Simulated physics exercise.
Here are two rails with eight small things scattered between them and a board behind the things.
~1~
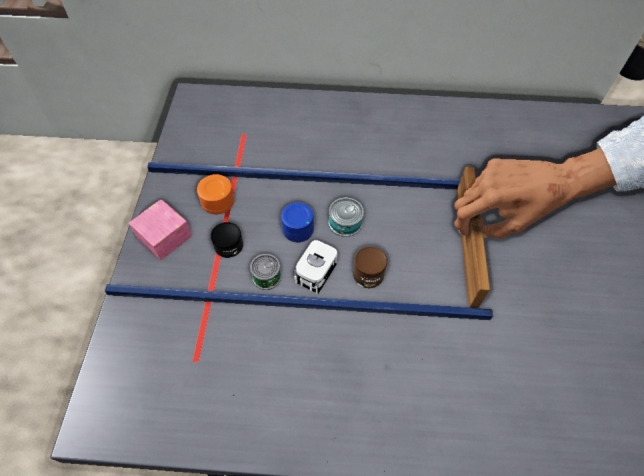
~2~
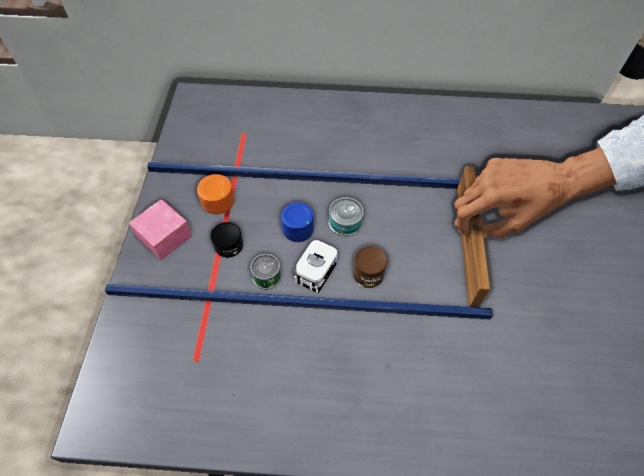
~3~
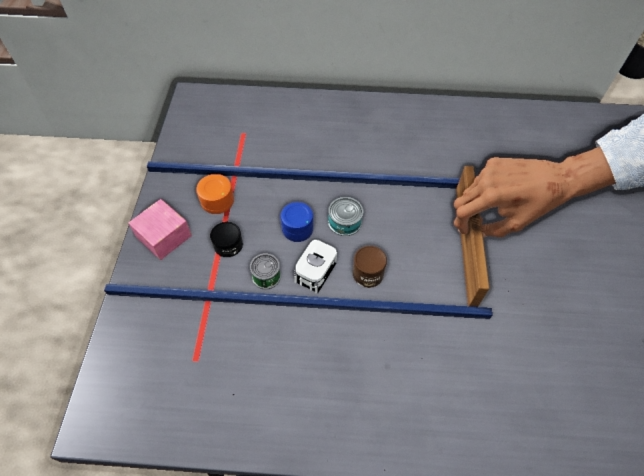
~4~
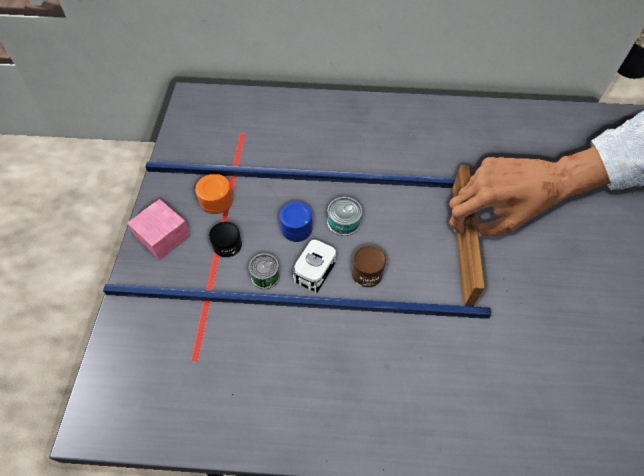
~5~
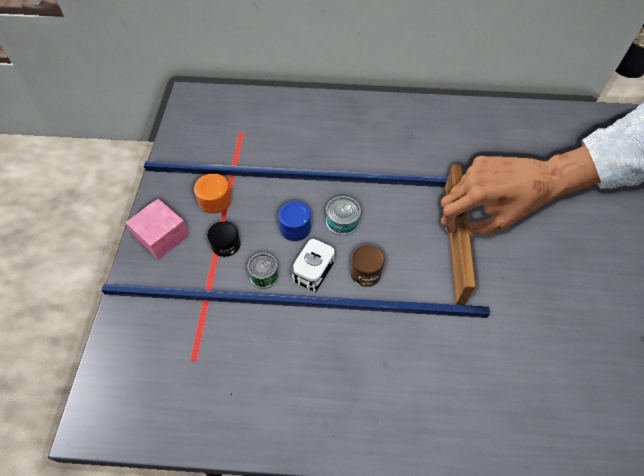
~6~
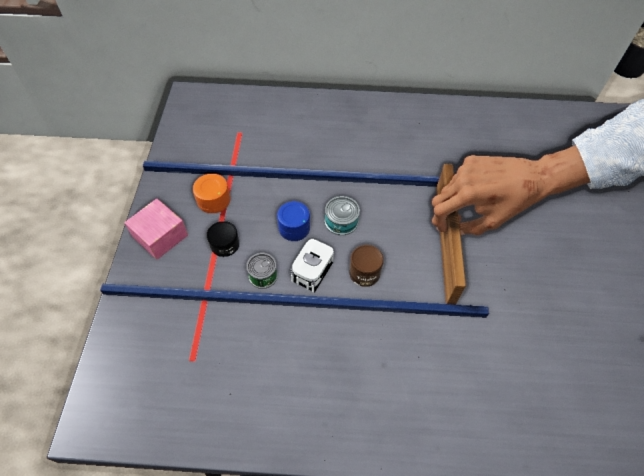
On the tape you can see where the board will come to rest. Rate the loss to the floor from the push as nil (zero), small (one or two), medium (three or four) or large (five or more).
The loss is nil.
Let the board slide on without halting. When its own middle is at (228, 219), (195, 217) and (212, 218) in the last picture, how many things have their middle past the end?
The numbers past the end are 0, 1 and 0.
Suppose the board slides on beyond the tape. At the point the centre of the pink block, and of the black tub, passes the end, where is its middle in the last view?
First it's close to (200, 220), next close to (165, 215).
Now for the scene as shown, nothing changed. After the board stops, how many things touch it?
It ends up touching 3.
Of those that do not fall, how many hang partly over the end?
That'd be 1.
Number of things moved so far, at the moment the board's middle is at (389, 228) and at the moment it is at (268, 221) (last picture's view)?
Respectively 0 and 6.
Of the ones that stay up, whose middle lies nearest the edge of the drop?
Foremost is the pink block.
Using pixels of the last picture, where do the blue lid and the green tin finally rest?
Look around (201, 229) for the first and around (138, 272) for the second.
Early on, none off yet; pink block at rest near (157, 229); orange lid at rest near (212, 194); black tub at rest near (223, 239).
A while later, none off yet; pink block at rest near (157, 229); orange lid at rest near (212, 194); black tub at rest near (222, 239).
Finally, the number that fall off is zero.
